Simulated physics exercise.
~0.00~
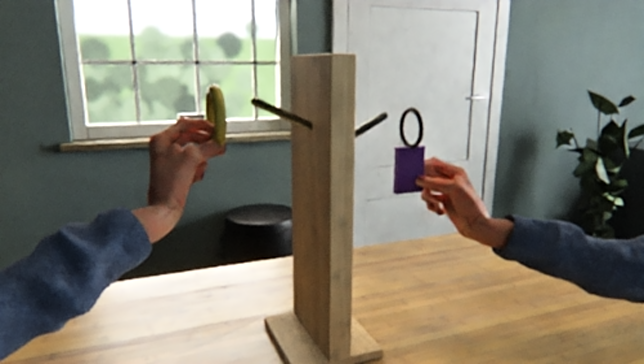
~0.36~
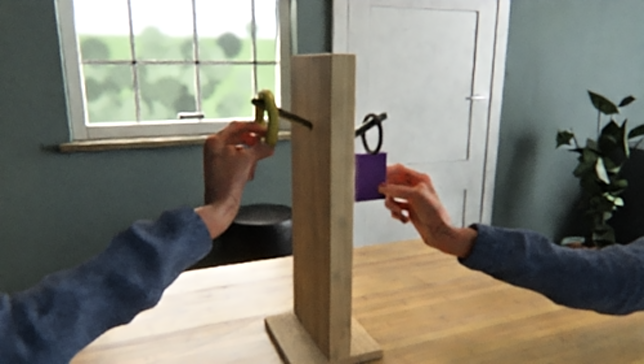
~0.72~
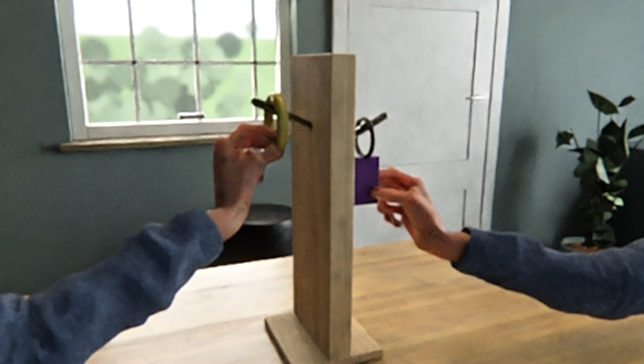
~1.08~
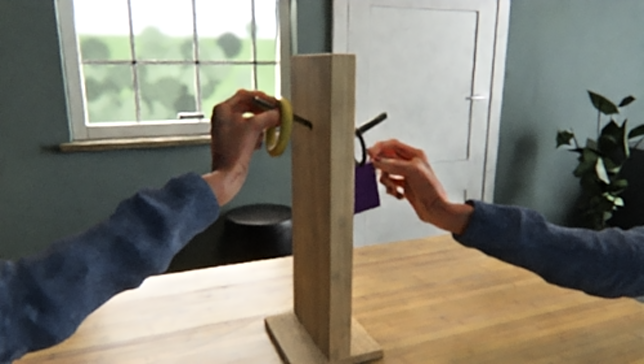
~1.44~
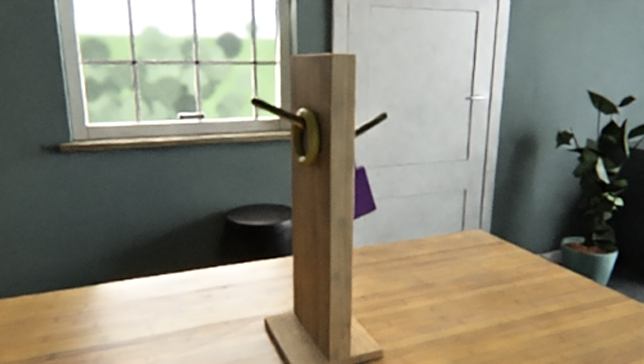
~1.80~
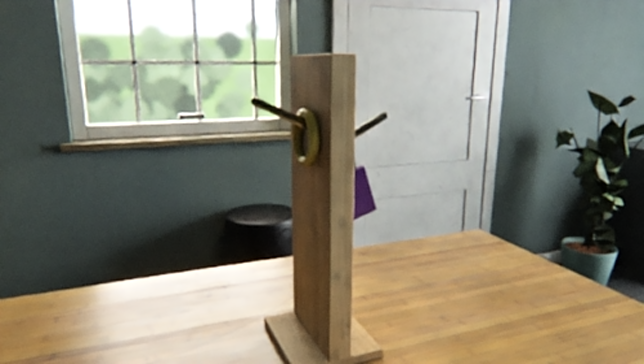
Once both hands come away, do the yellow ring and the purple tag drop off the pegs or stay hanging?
Both stay hanging. The yellow ring rests on the left peg against the post, and the purple tag hangs tilted on the right side.
